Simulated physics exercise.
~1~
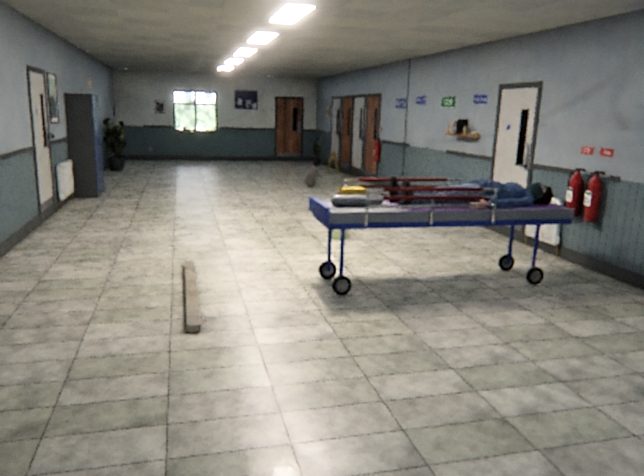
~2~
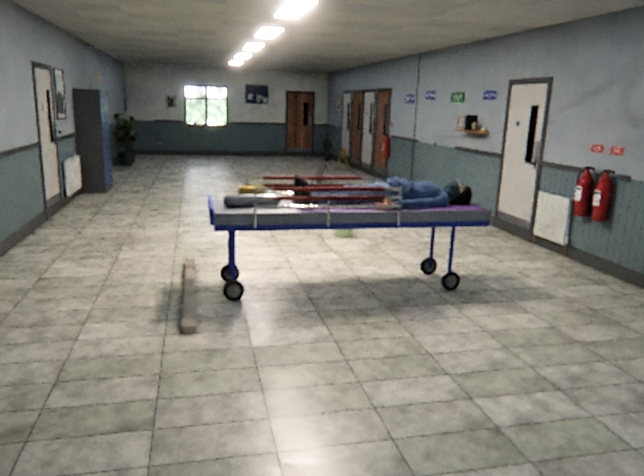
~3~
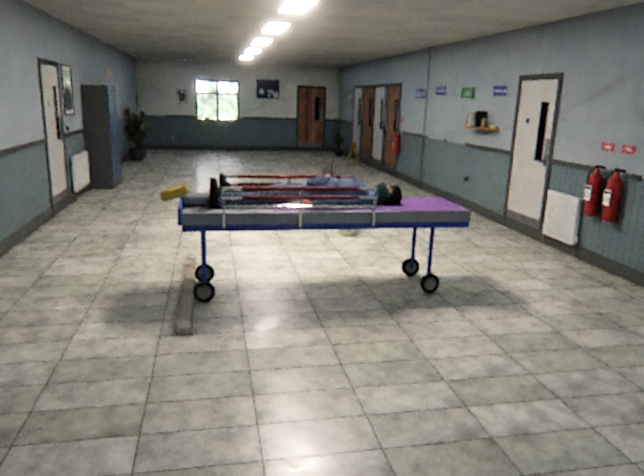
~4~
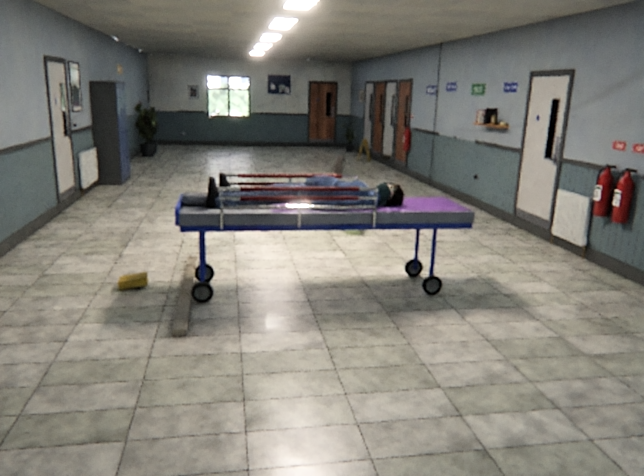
In a hospital corridor, a trolley carrying someone stops at a sill and a yellow box falls off.
